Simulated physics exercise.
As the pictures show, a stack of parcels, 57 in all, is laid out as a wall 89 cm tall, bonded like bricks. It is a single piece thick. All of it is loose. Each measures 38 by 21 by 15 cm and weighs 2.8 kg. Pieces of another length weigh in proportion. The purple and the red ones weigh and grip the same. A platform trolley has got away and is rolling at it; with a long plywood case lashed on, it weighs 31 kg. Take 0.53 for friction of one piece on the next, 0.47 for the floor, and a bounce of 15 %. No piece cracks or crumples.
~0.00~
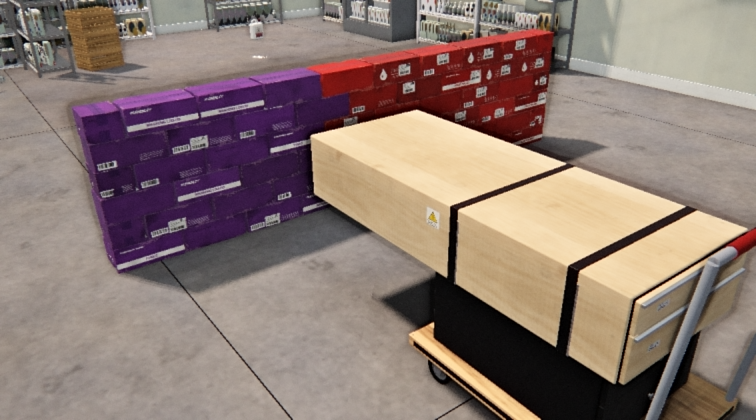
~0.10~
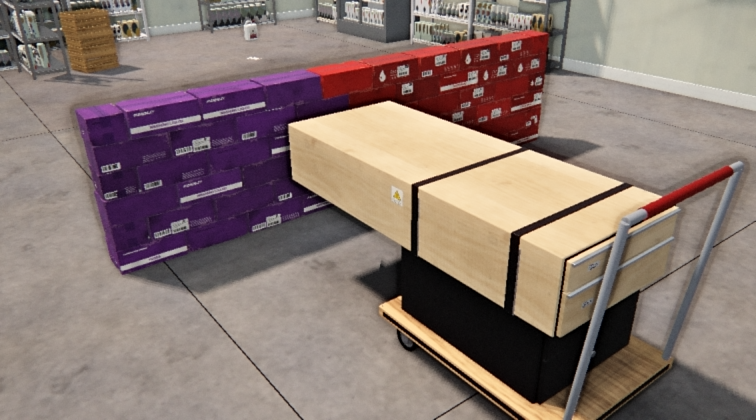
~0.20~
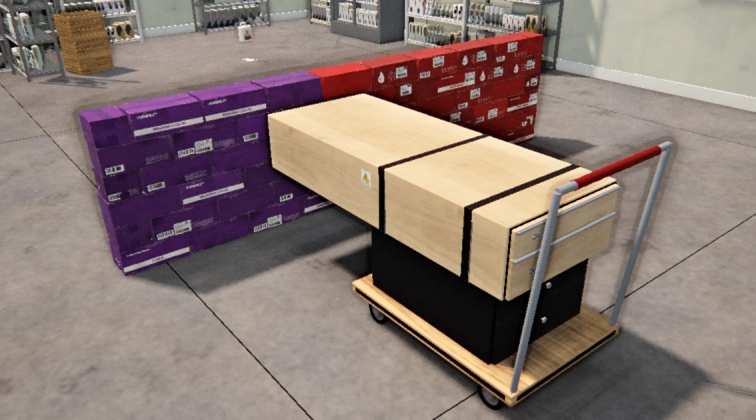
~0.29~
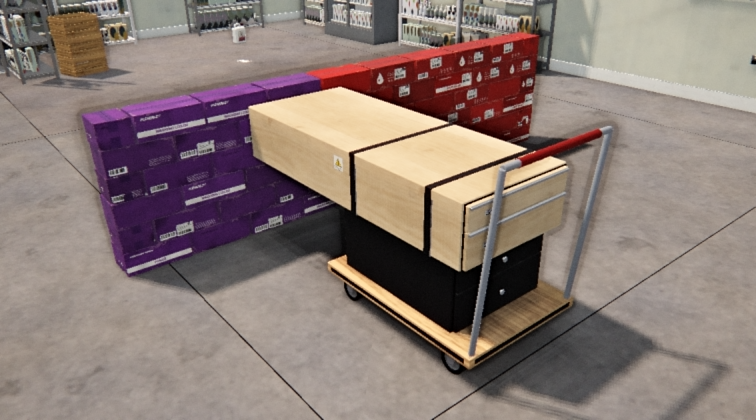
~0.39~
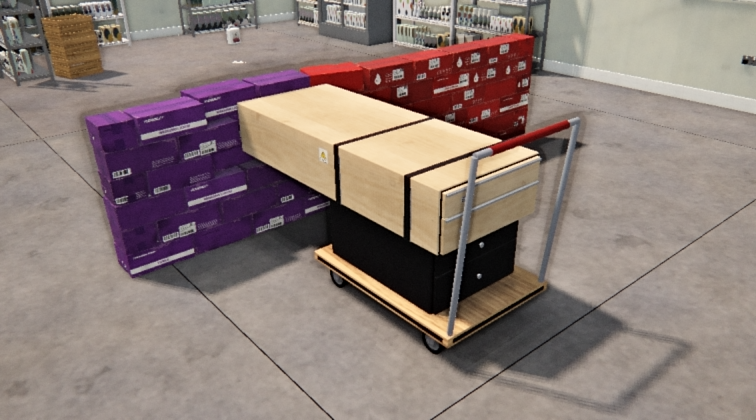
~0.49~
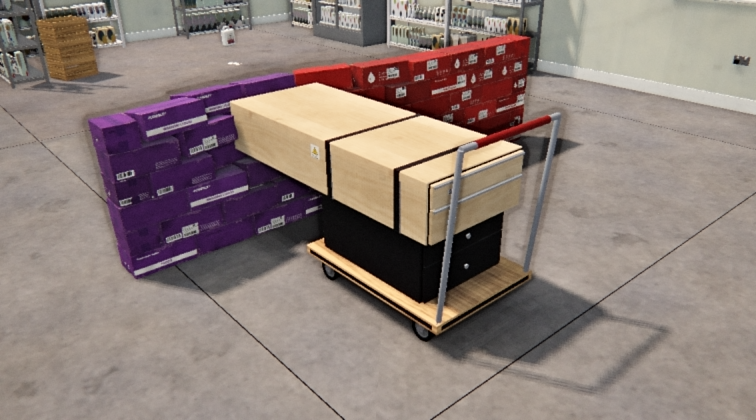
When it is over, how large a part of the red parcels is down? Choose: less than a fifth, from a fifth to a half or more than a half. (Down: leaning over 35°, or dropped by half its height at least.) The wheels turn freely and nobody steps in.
Under a fifth of them.
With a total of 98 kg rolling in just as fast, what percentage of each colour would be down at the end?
In that case purple 30, red 10 per cent.
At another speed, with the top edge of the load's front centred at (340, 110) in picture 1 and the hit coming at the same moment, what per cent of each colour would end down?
Then purple 40, red 10 per cent.
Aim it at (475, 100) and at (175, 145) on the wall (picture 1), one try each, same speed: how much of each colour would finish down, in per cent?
Purple 0 then 50, red 50 then 0 per cent.
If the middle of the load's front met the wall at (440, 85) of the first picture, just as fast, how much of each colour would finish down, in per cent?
Then purple 0, red 40 per cent.
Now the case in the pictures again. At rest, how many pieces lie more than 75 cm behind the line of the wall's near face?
Some 8 pieces.
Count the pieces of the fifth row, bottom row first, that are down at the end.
The count is 4.
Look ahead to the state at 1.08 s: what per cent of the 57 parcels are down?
By then 25 per cent.
After 0.70 s, load 36 cm past the wall's line, still rolling; 2 of the 33 red parcels down (11 of 57 in all colours); top red parcel unmoved; top purple parcel 38° from how it stood.
After 1.08 s, load 63 cm past the wall's line, still rolling; 4 of the 33 red parcels down (14 of 57 in all colours); top red parcel unmoved; top purple parcel on its side.
In the end (2.9 s), load 81 cm past the wall's line, stopped; 4 of the 33 red parcels down (14 of 57 in all colours); top red parcel unmoved; top purple parcel on its side. That is 12 per cent. From the last view, middles, top red parcel near (490, 51), top purple parcel near (83, 204).
